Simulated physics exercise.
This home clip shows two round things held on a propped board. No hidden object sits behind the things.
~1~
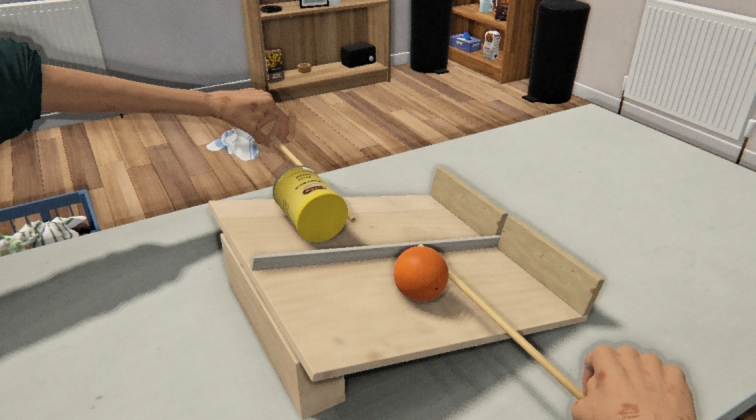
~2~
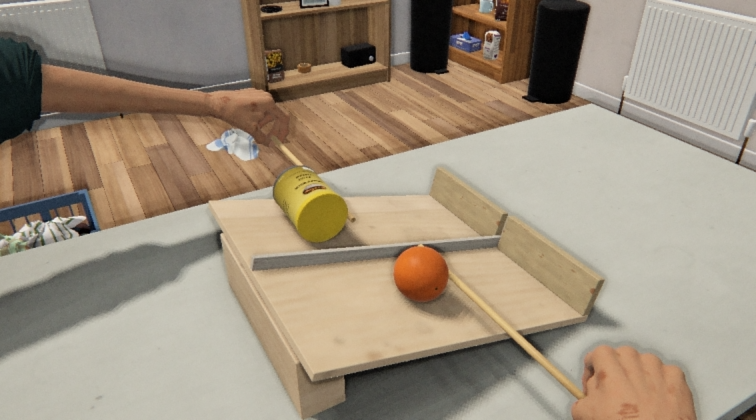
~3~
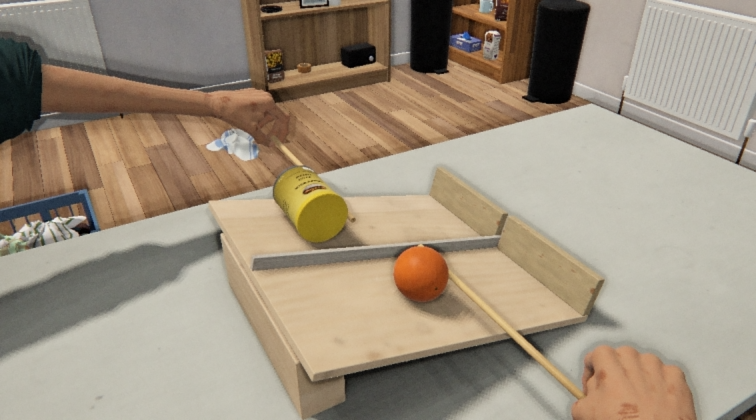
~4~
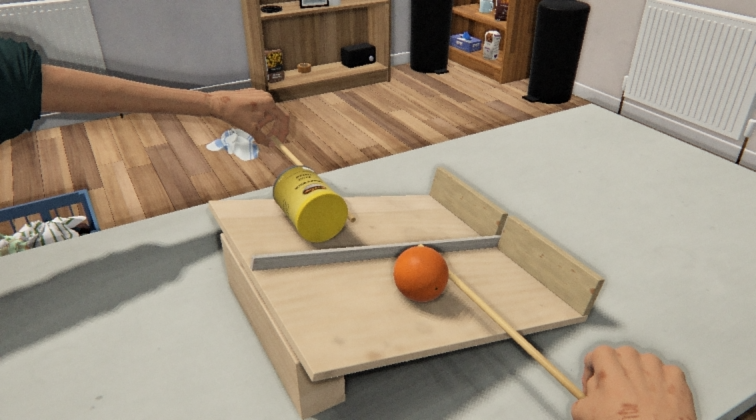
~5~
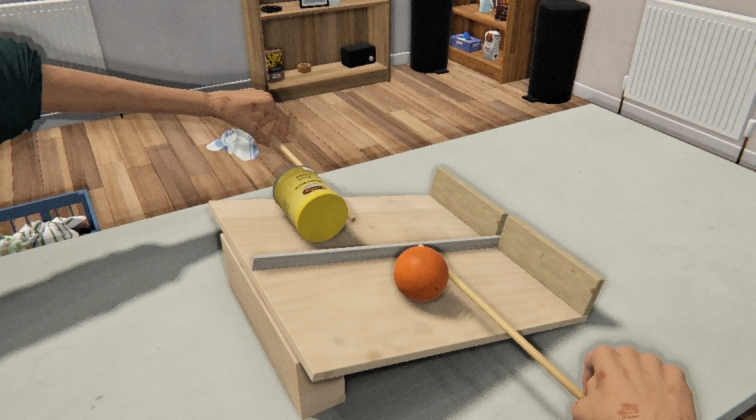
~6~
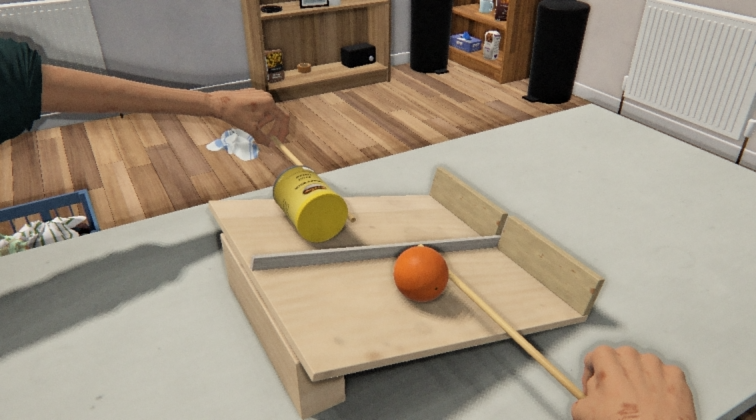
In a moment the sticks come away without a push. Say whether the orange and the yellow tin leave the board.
Once the sticks go, the orange comes to rest and the yellow tin comes to rest.
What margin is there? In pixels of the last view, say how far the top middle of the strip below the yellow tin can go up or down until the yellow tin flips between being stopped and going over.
About 20 pixels, down.
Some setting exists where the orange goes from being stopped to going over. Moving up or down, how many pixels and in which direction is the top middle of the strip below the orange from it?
Shift: Approx. 24 px, direction down.
Then, 0.38 s later than the last frame, orange rolling on the board near (479, 268); yellow tin rolling on the board near (363, 202).
When it is over, the orange is held by the strip, near (528, 262); the yellow tin is held by the strip, near (447, 199).
